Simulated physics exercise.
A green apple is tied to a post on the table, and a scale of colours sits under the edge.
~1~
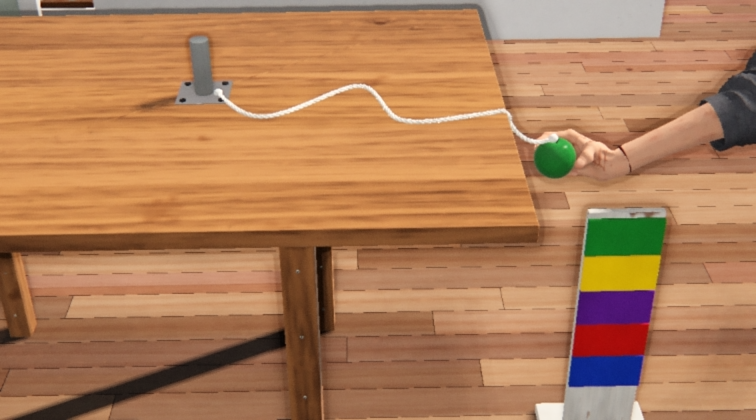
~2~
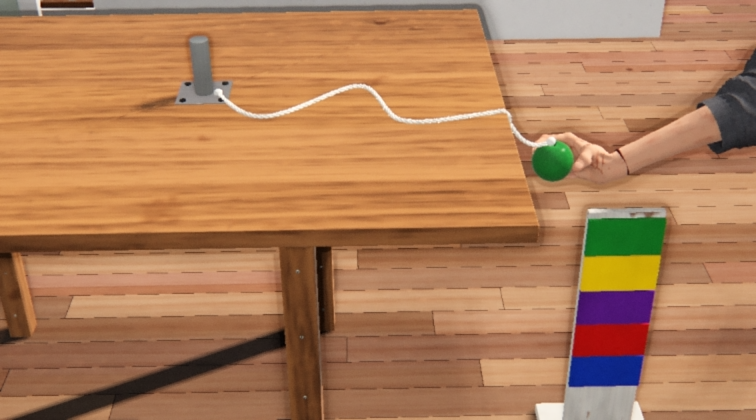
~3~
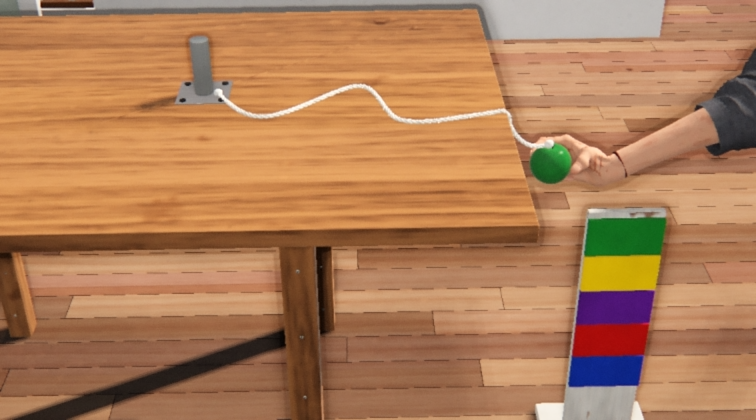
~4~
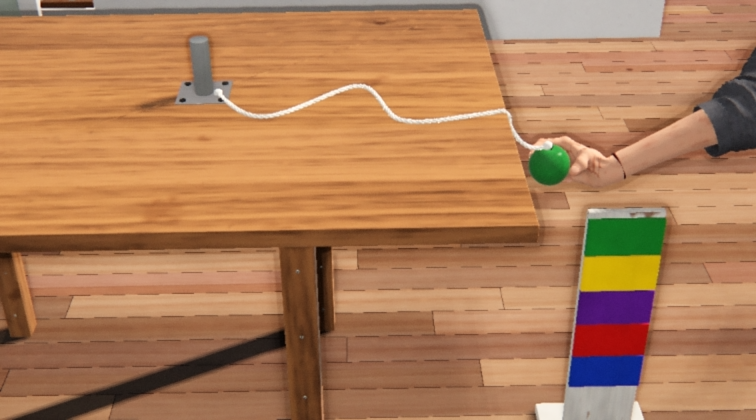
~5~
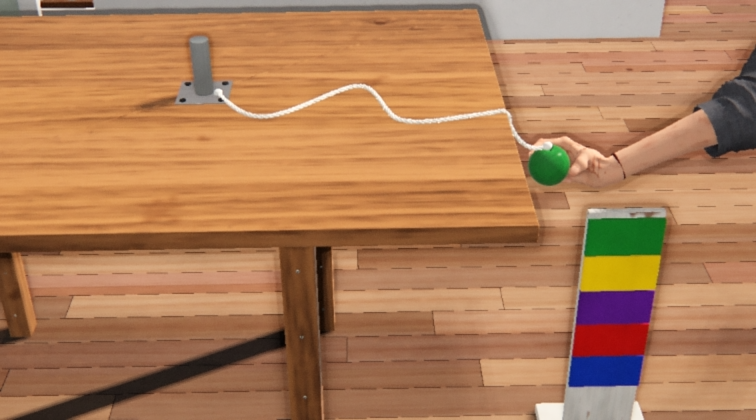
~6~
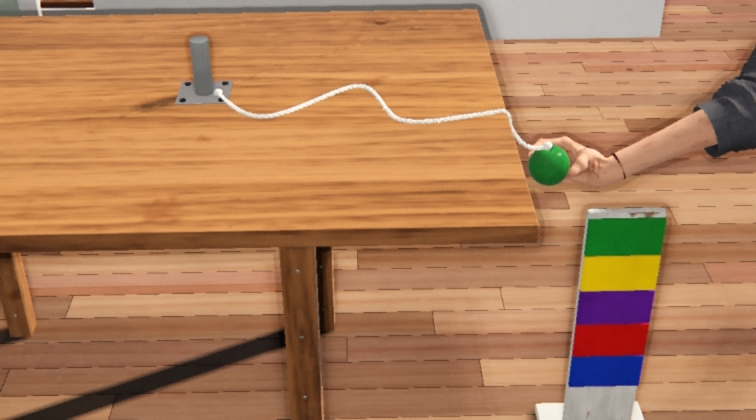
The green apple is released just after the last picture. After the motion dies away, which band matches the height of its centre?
The yellow one.
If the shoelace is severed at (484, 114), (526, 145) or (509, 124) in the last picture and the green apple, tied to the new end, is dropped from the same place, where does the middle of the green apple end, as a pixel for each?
In that order: (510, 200), (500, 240) and (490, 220).
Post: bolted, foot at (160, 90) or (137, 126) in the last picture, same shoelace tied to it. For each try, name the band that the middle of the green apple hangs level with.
The first case gives green, the second gives green.
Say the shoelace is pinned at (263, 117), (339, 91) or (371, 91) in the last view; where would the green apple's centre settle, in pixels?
Try 1: (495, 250); try 2: (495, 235); try 3: (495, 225).
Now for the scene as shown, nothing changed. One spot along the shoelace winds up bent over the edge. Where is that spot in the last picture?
It's the one at (408, 121).
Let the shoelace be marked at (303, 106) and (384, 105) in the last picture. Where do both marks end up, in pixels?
The first ends at (338, 98) and the second at (462, 104).
Soon after, apple near (499, 254); level with yellow.
Then, apple near (494, 270); level with yellow.
At rest, apple near (501, 271); level with yellow. The yellow one.
